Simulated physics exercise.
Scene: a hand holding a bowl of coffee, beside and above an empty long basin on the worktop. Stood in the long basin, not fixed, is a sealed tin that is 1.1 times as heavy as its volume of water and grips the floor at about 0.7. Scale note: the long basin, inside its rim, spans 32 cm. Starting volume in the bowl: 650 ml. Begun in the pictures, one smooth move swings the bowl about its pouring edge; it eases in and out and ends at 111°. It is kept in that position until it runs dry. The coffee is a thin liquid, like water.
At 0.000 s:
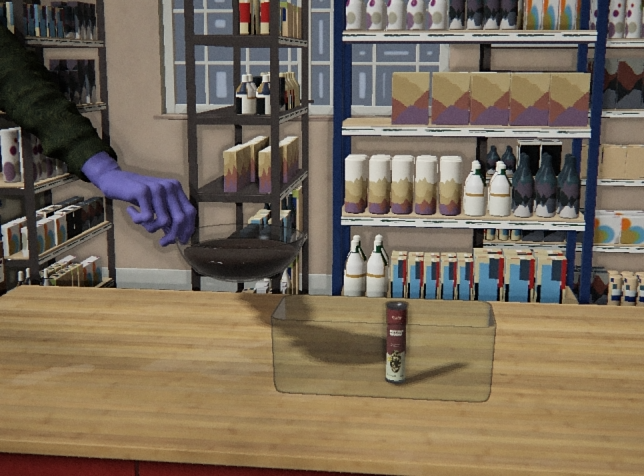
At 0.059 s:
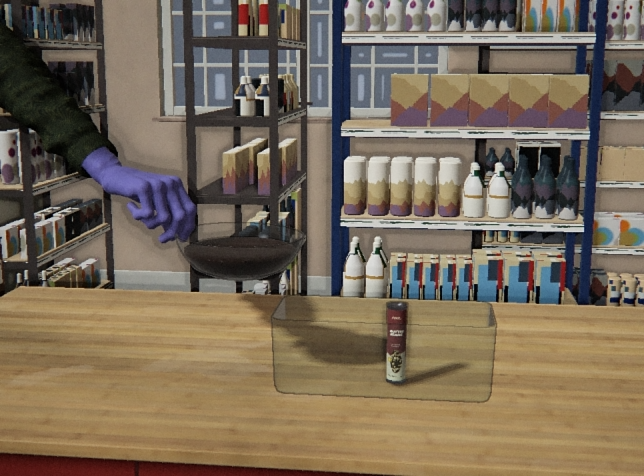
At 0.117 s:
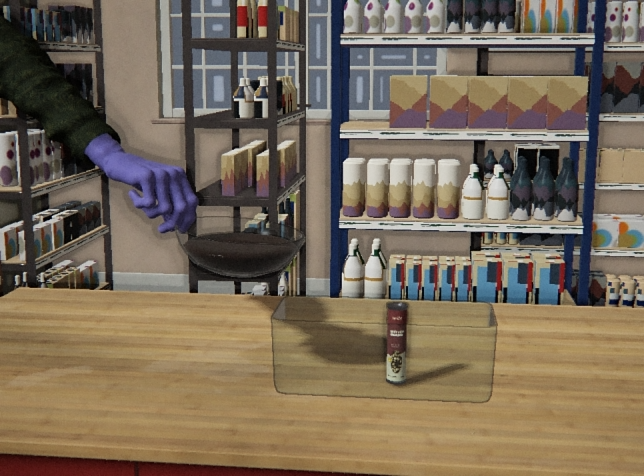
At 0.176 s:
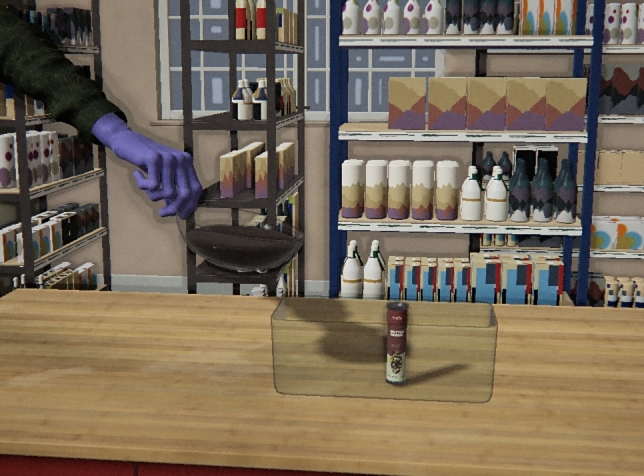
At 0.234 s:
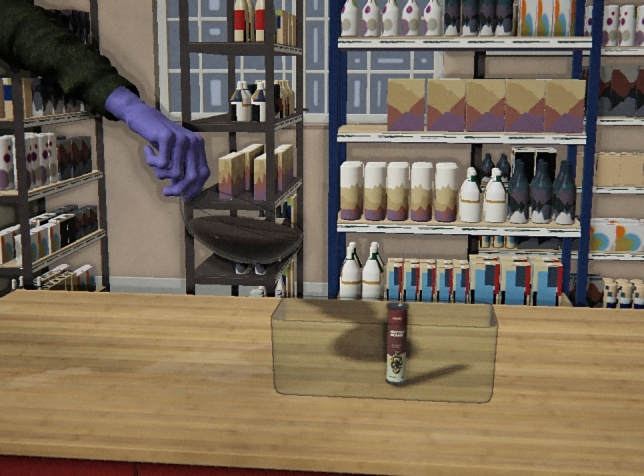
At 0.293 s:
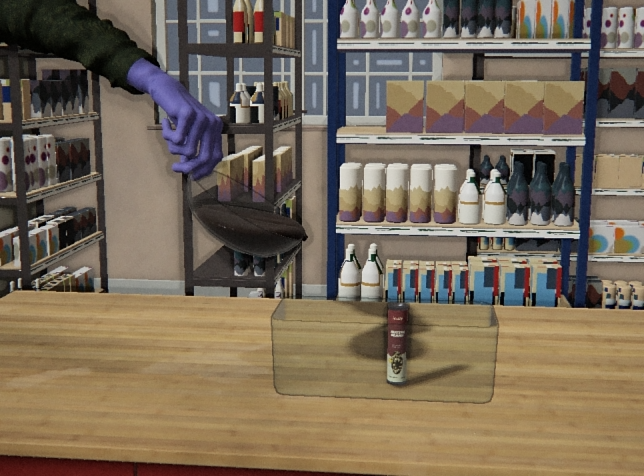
Purple hand tilting a dark bowl rightward above a clear basin with a small tin standing in it, on a wooden worktop.
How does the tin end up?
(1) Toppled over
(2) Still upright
Toppled over (1).
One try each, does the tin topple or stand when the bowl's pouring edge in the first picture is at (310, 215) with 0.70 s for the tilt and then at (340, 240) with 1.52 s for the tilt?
Try 1: Tipped over; try 2: Still standing.
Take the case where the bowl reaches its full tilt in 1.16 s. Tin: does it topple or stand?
Then it keeps standing.
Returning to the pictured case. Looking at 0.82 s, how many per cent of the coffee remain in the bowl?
Close to 0 in a hundred.
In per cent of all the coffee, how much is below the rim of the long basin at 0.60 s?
Estimate - around 36 in a hundred parts.
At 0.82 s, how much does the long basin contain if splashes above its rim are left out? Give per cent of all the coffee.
Looks like about 96 % of the whole amount.
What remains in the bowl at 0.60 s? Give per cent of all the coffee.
Roughly 5 per cent.
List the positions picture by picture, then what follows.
In the first frame, it leans 0°; its right rim is at (303, 238); the coffee meets the walls at (186, 247) and (297, 251); the long basin's rim runs from (278, 307) to (493, 315); the tin's top is at (397, 308).
In the second frame, it leans 1°; its right rim is at (303, 238); the coffee meets the walls at (186, 246) and (297, 250).
In the third frame, it leans 6°; its right rim is at (303, 239); the coffee meets the walls at (187, 240) and (298, 247).
In the fourth frame, it leans 12°; its right rim is at (302, 239); the coffee meets the walls at (187, 231) and (298, 242).
In the fifth frame, it leans 21°; its right rim is at (302, 239); the coffee meets the walls at (191, 220) and (302, 235).
In the sixth frame, it leans 32°; its right rim is at (302, 239); the coffee meets the walls at (197, 208) and (292, 226); 4 per cent is over the edge.
Then, 0.60 s in, the tilt is 93° and 5 per cent is still to pour; the tin stands where it began.
Then, 0.82 s in, the tilt is 111° and 0 per cent is still to pour; the tin leans 27°.
Then, 1.06 s in, the tilt is 111° and 0 per cent is still to pour; the tin lies on its side.
Then, 1.31 s in, the tilt is 111° and 0 per cent is still to pour; the tin lies on its side.
Finally, the tin lies on its side.
